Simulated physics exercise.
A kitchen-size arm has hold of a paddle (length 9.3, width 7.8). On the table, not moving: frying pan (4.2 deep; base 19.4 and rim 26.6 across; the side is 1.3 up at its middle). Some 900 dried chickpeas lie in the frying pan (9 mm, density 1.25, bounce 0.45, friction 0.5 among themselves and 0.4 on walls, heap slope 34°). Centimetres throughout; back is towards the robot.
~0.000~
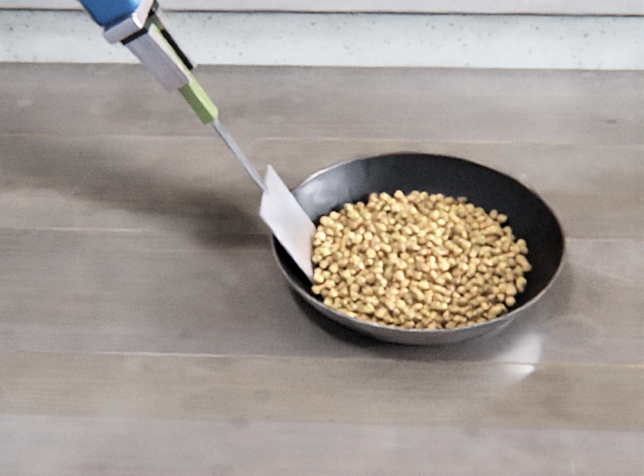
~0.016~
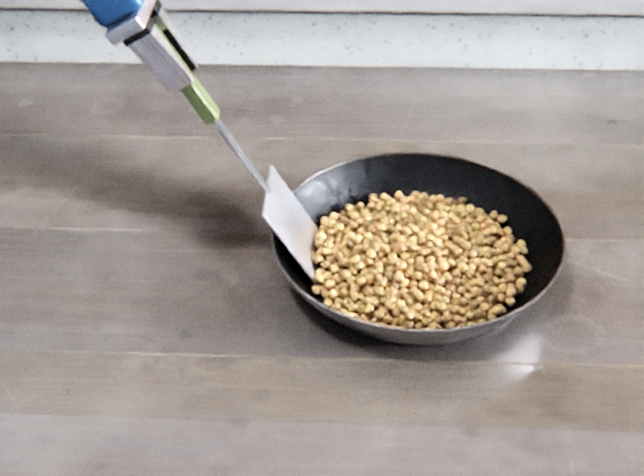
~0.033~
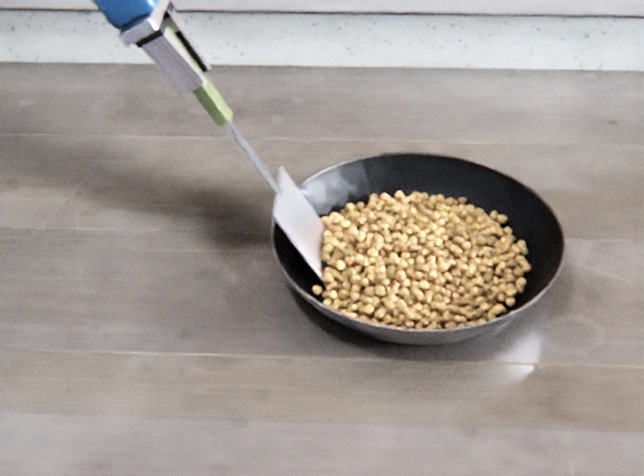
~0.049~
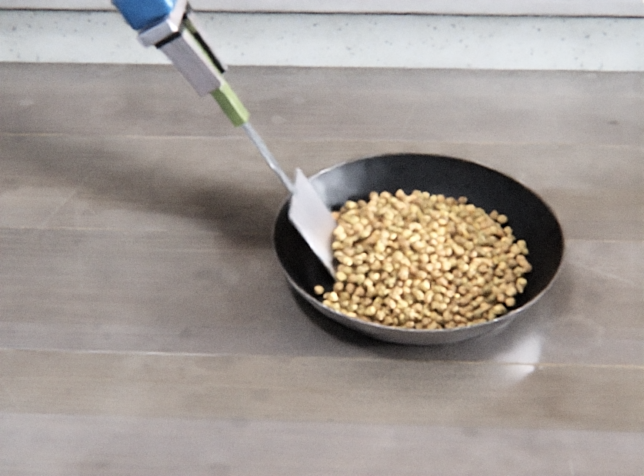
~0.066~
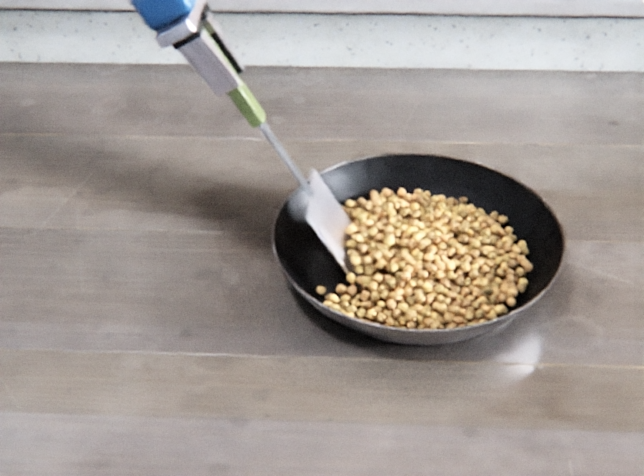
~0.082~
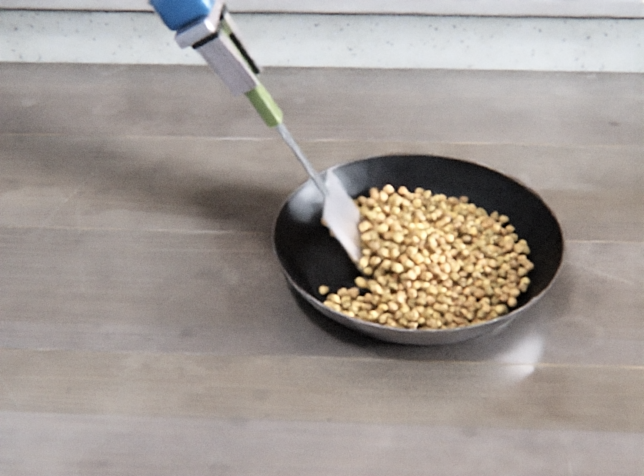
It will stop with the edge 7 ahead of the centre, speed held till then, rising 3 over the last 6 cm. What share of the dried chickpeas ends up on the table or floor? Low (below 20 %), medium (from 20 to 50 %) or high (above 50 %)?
A low share, below 20 %, ends on the table or floor.
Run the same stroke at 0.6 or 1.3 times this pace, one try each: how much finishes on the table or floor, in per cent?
About 0 and 15 per cent.
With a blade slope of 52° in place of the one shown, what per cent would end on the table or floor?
Then about 10 per cent.
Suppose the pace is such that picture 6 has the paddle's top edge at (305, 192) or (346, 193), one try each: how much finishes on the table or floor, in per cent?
Some 0 and 15 per cent.
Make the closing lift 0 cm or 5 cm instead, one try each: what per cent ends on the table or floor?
Some 5 and 5 per cent.
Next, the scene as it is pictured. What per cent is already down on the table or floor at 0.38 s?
Roughly 5 per cent.
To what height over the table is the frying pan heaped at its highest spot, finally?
Some 5.0 cm.
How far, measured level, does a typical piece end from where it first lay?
Some 3 cm.
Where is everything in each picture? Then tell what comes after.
The first picture shows paddle top edge at (265, 189), sloping 60°; upper third of the load around (410, 251), from x 315 to 525, top at y 195; 900 in the frying pan.
The second picture shows paddle top edge at (267, 189), sloping 60°; upper third of the load around (410, 251), from x 315 to 525, top at y 195.
The third picture shows paddle top edge at (278, 191), sloping 60°; upper third of the load around (403, 250), from x 315 to 525, top at y 195.
The fourth picture shows paddle top edge at (294, 192), sloping 60°; upper third of the load around (400, 248), from x 320 to 525, top at y 195.
The fifth picture shows paddle top edge at (310, 192), sloping 60°; upper third of the load around (406, 246), from x 320 to 530, top at y 190.
The sixth picture shows paddle top edge at (326, 193), sloping 60°; upper third of the load around (411, 246), from x 325 to 530, top at y 190; 900 in the frying pan.
By 0.12 s, sloping 60°, highest piece 5 above the table; 900 in the frying pan.
By 0.16 s, sloping 60°, highest piece 6 above the table; 900 in the frying pan.
By 0.38 s, sloping 60°, highest piece 5 above the table; 839 in the frying pan, 58 on the table or floor, 3 on the blade or in flight.
By 1.43 s, sloping 60°, highest piece 4 above the table; 839 in the frying pan, 61 on the table or floor.
Final count, 839 in the frying pan, 61 on the table or floor. That is 7 % on the table or floor.
